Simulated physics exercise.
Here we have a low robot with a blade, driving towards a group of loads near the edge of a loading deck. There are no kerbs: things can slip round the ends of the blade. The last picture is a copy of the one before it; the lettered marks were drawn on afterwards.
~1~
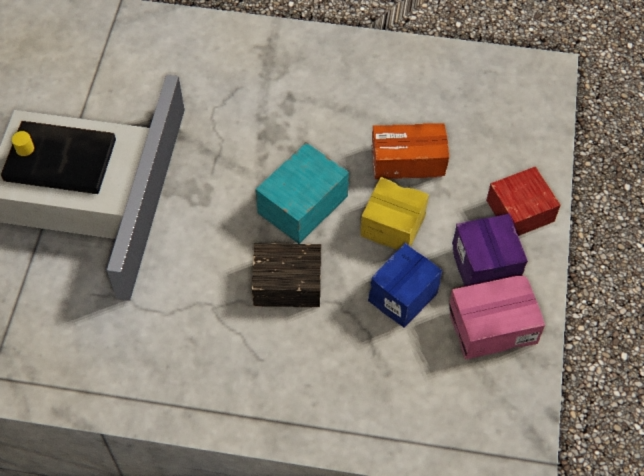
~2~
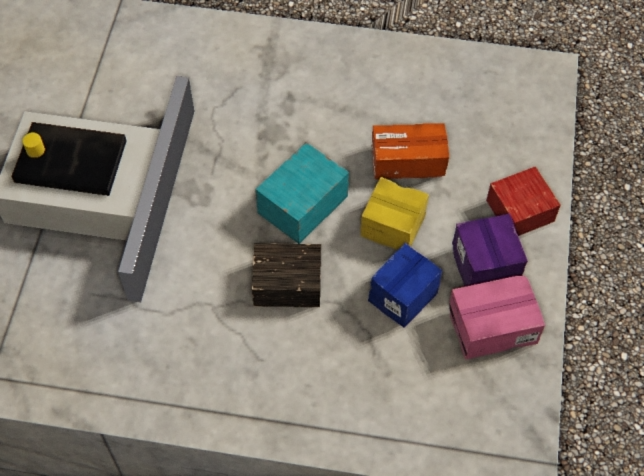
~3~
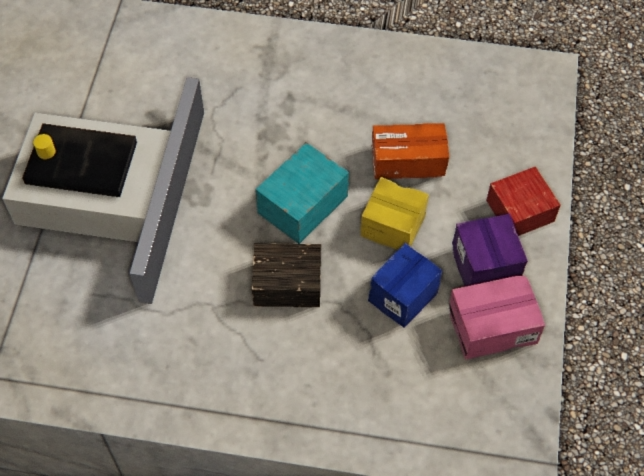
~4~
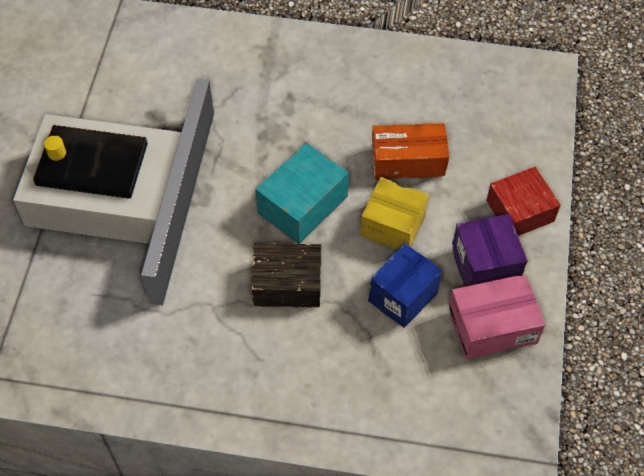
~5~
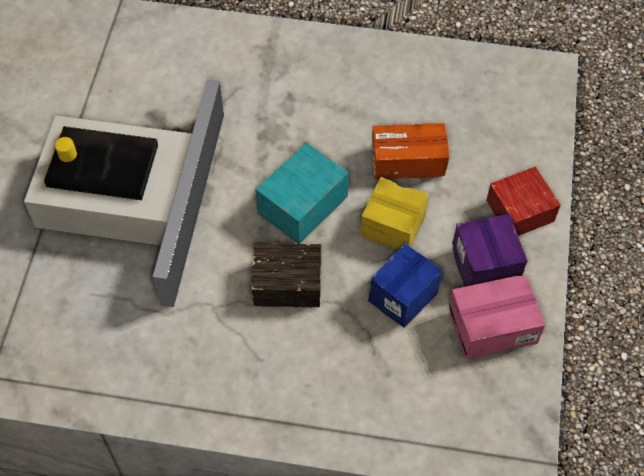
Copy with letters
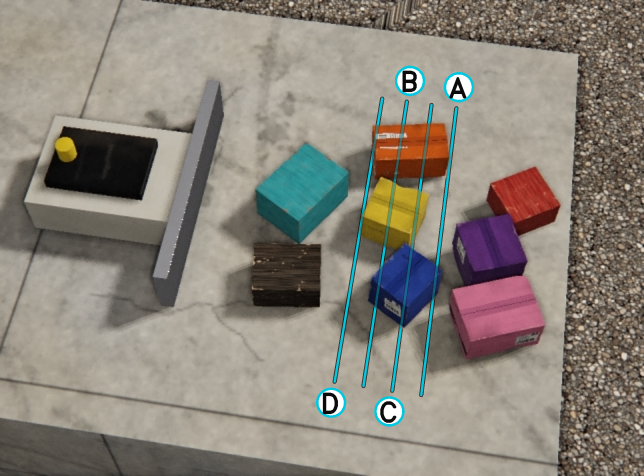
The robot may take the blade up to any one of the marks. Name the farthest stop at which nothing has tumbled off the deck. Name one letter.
Stop at C.
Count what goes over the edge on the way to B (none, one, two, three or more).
By then, none.
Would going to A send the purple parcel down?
By then, yes.
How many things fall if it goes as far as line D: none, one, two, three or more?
In all, none.
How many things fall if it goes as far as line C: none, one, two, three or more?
In all, none.
On the marked copy, A at (440, 240); B at (387, 233); C at (413, 236); D at (360, 229).
Taking C. A third of the way, robot (190, 174); black crate (296, 278); turquoise crate (319, 192).
Two thirds of the way, robot (270, 185); pink parcel (505, 320); purple parcel (495, 256).
When it is over, robot (330, 193); pink parcel (562, 328); purple parcel (554, 263); nothing has fallen.
As for the rest, A drops the purple parcel and pink parcel; B is safe but short; D is safe but short.
